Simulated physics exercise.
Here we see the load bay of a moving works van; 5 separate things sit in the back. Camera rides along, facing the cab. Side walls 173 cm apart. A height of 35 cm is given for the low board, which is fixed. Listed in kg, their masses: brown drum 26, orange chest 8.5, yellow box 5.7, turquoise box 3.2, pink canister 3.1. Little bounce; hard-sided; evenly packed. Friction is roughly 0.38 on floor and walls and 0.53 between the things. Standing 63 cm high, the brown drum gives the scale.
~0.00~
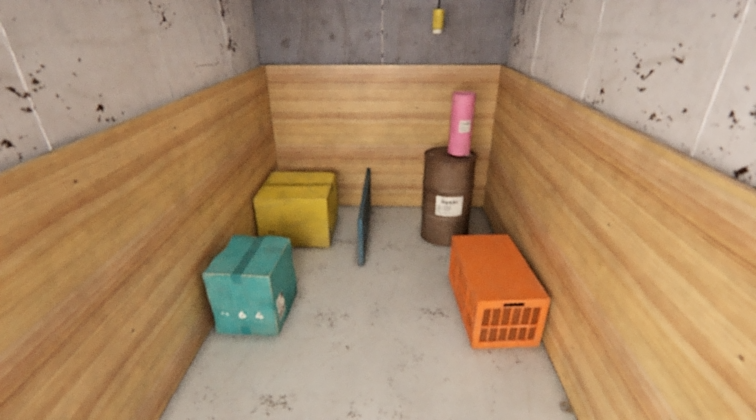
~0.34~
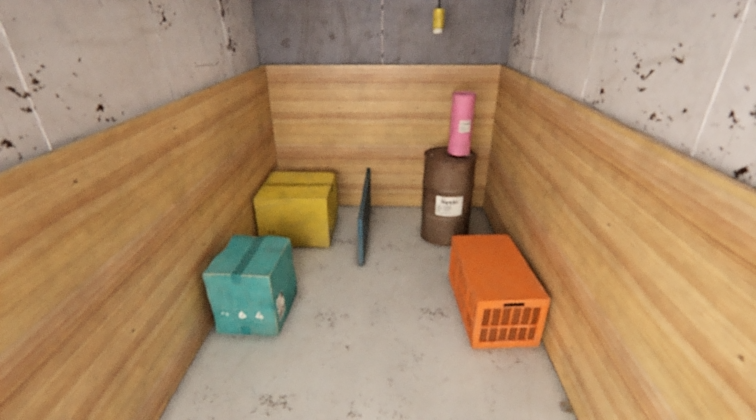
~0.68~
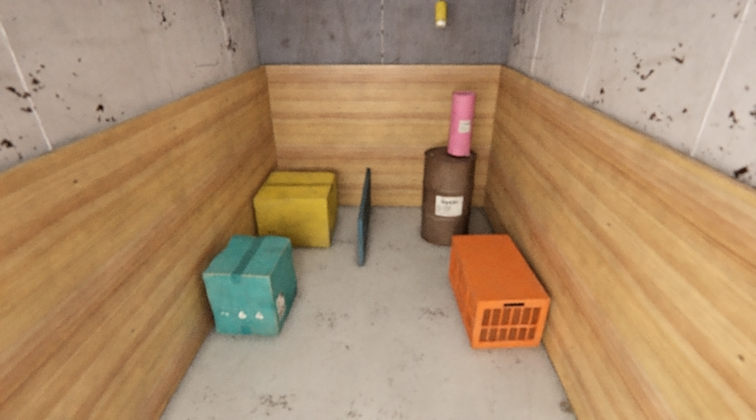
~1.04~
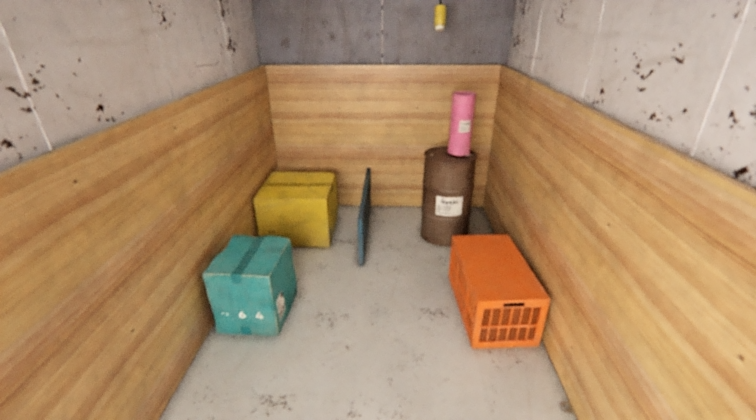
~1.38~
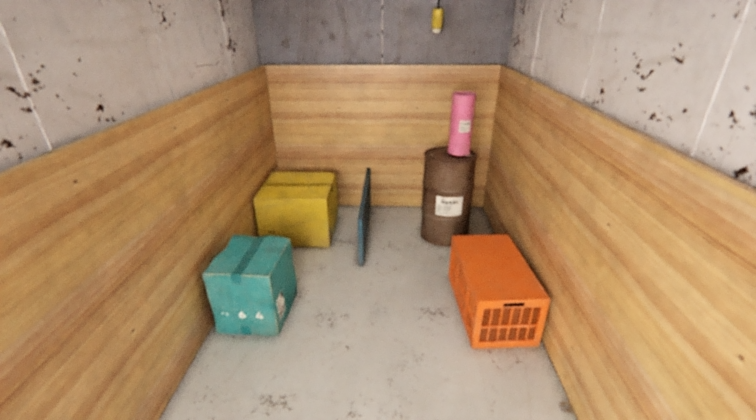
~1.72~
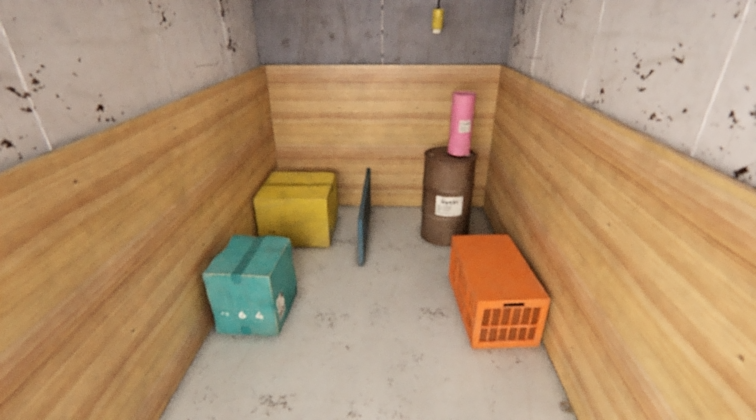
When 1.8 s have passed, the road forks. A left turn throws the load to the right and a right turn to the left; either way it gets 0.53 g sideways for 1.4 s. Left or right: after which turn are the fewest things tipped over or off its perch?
The left-hand turn.
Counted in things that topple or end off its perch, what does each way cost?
If it goes left, 0; if it goes right, 1.
Turning left. At 2.42 s, push 0.53 g right; brown drum slid 13 cm near (465, 196); orange chest slid 5 cm near (501, 285); pink canister slid 14 cm.
After 2.72 s, push 0.53 g right; brown drum slid 20 cm near (475, 196); orange chest slid 5 cm near (501, 285); turquoise box slid 39 cm.
At rest (3.8 s), not toppled but over 15 cm from the start, brown drum, yellow box, turquoise box and pink canister; the last one in place, give or take 15 cm. In the last view, brown drum near (475, 196), orange chest near (501, 285).
Turning right instead, pink canister tipped over or off its perch, 1 of 5 in all.
